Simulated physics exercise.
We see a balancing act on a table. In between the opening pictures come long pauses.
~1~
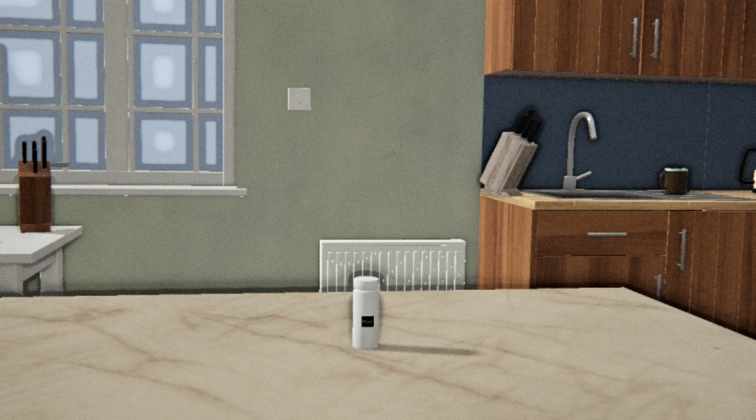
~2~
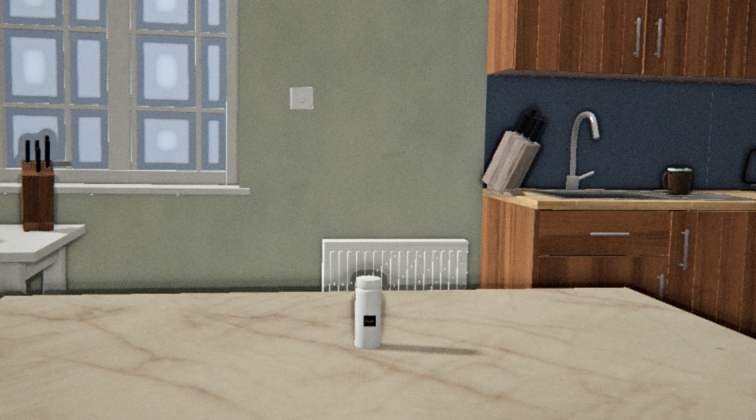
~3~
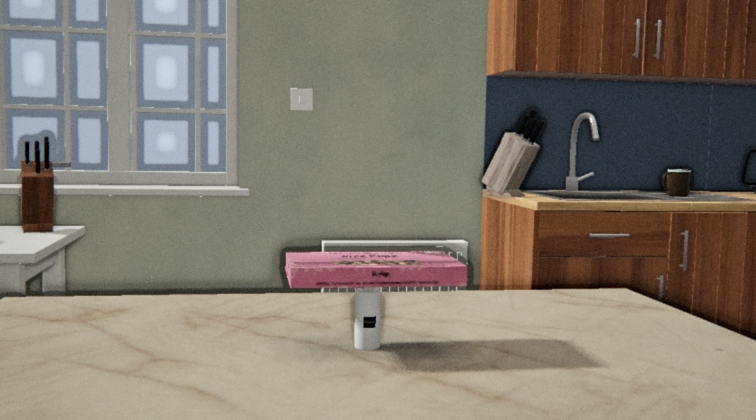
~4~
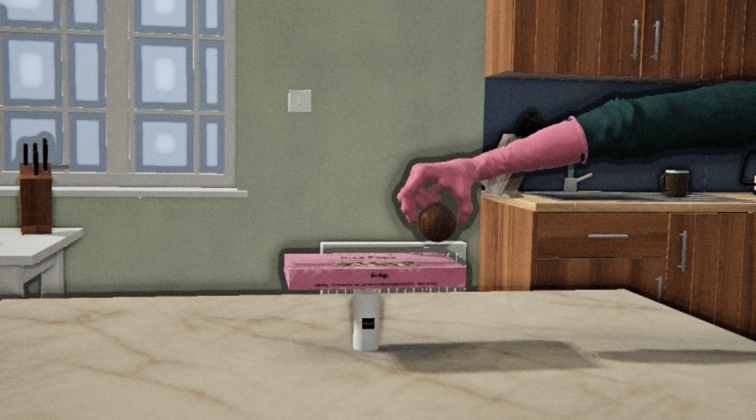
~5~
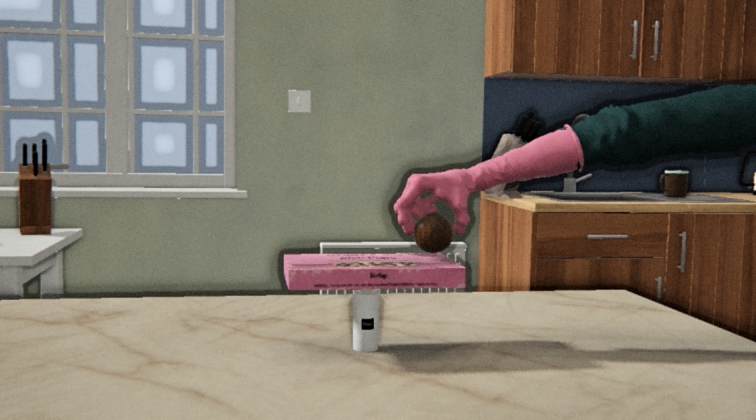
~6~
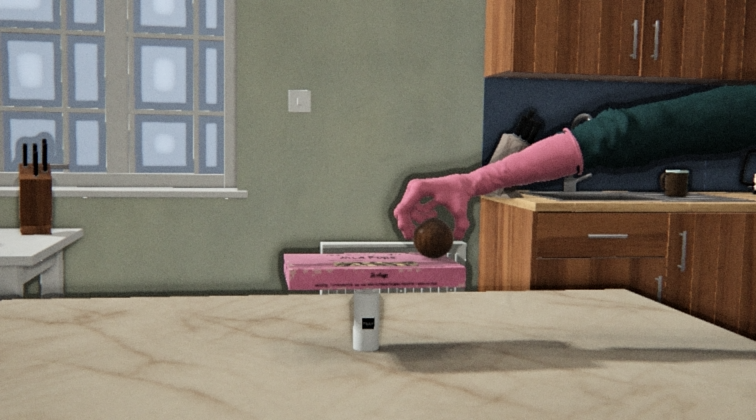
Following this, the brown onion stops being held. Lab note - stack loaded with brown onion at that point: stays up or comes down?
Observed: Comes down.
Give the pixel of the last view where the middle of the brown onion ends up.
Near (458, 325).
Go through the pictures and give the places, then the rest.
In the first picture, the last thing is not in view yet.
In the second picture, the last thing is not in view yet.
In the third picture, the last thing is not in view yet; pink packet (372, 268).
The fourth picture shows on its way; brown onion (437, 222); pink packet (371, 270).
The fifth picture shows on its way; brown onion (433, 233); pink packet (371, 270).
The sixth picture shows set down, still held; brown onion (433, 238); pink packet (371, 270).
Then, 0.30 s past the last view, brown onion now fallen; pink packet rocked 53° from its first pose.
Then, 0.80 s past the last view, pink packet rocked 53° from its first pose; white shaker rocked 21° from its first pose.
Then, 1.00 s past the last view, pink packet and white shaker now fallen.
Finally, fallen, pink packet, brown onion and white shaker. Final places as the last picture's camera would see them, brown onion near (458, 325). The stack comes apart.
